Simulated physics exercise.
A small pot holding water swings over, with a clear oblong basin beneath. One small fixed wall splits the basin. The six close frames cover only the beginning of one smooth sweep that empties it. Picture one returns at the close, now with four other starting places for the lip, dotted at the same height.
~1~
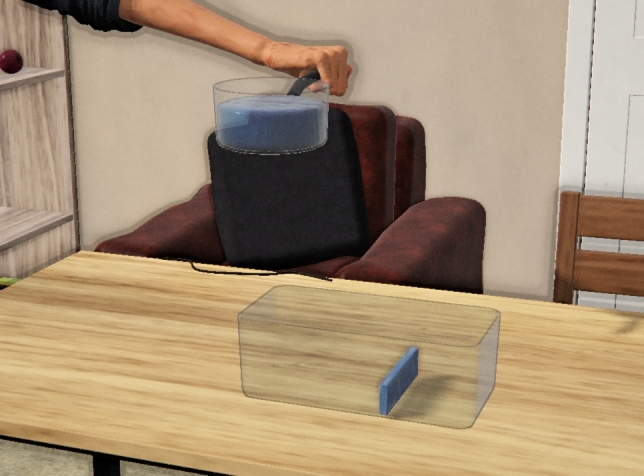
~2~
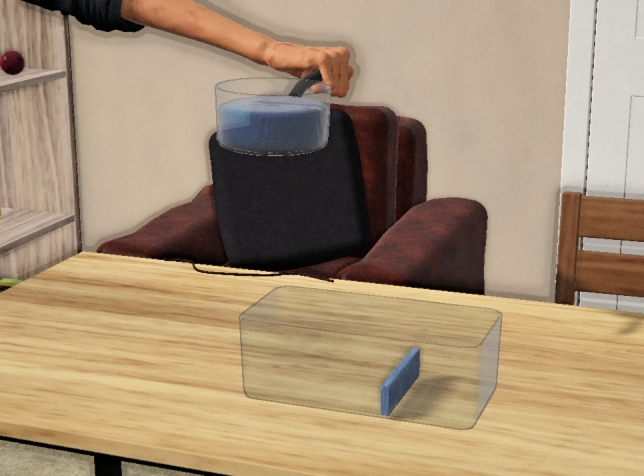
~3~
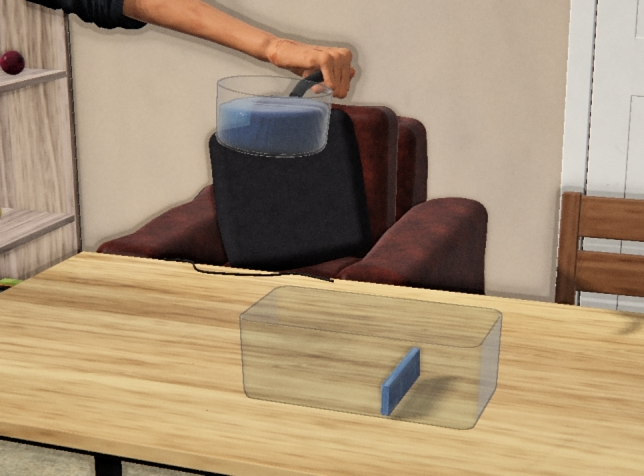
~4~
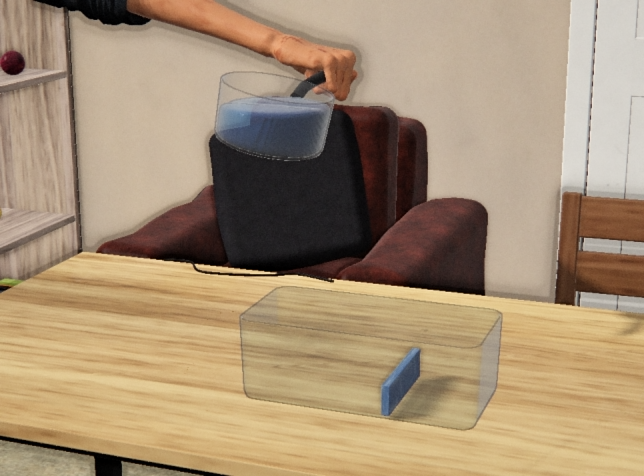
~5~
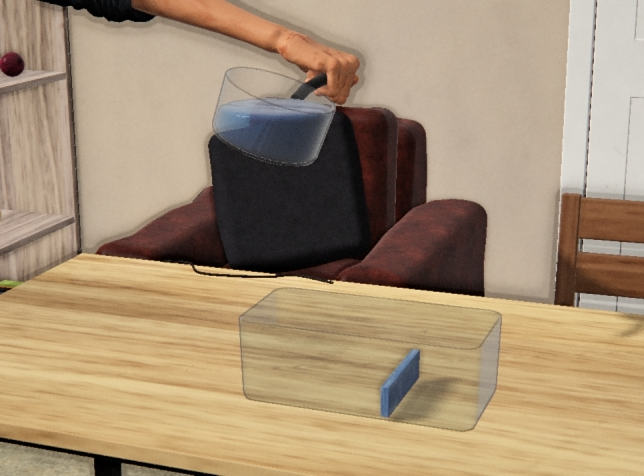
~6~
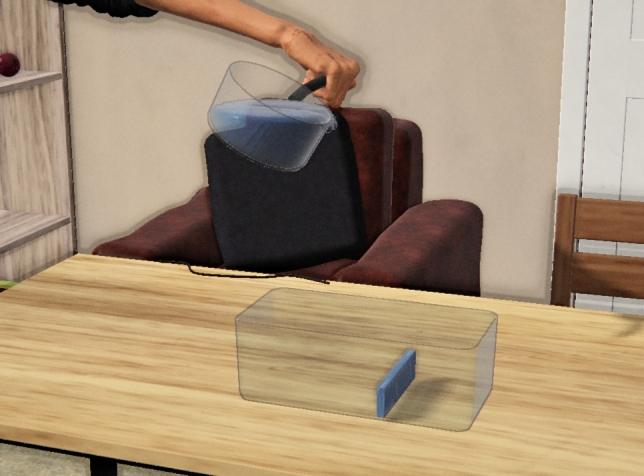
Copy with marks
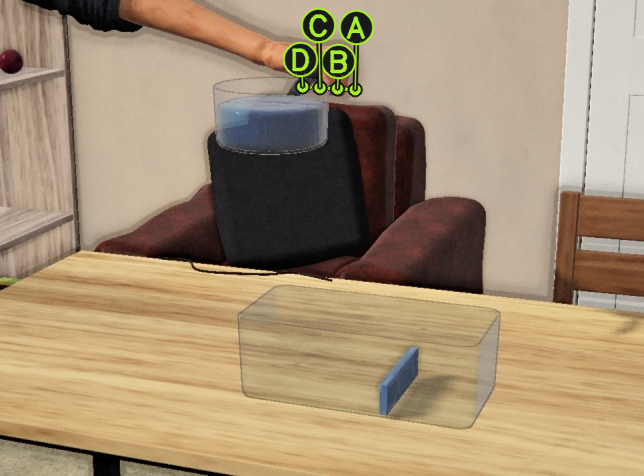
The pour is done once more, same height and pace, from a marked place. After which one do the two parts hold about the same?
Use spot B.
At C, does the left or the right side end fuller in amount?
More ends on the left.
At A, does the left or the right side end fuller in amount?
The right side.
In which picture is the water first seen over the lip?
Picture 6.
On the marked copy, A at (355, 89); B at (337, 88); C at (320, 87); D at (302, 86).
With A, about 27 % ends left of the wall and 70 % right of it; 3 % is lost outside.
With B, about 44 % ends left of the wall and 54 % right of it.
With C, about 67 % ends left of the wall and 31 % right of it.
With D, about 92 % ends left of the wall and 5 % right of it; 3 % is lost outside.
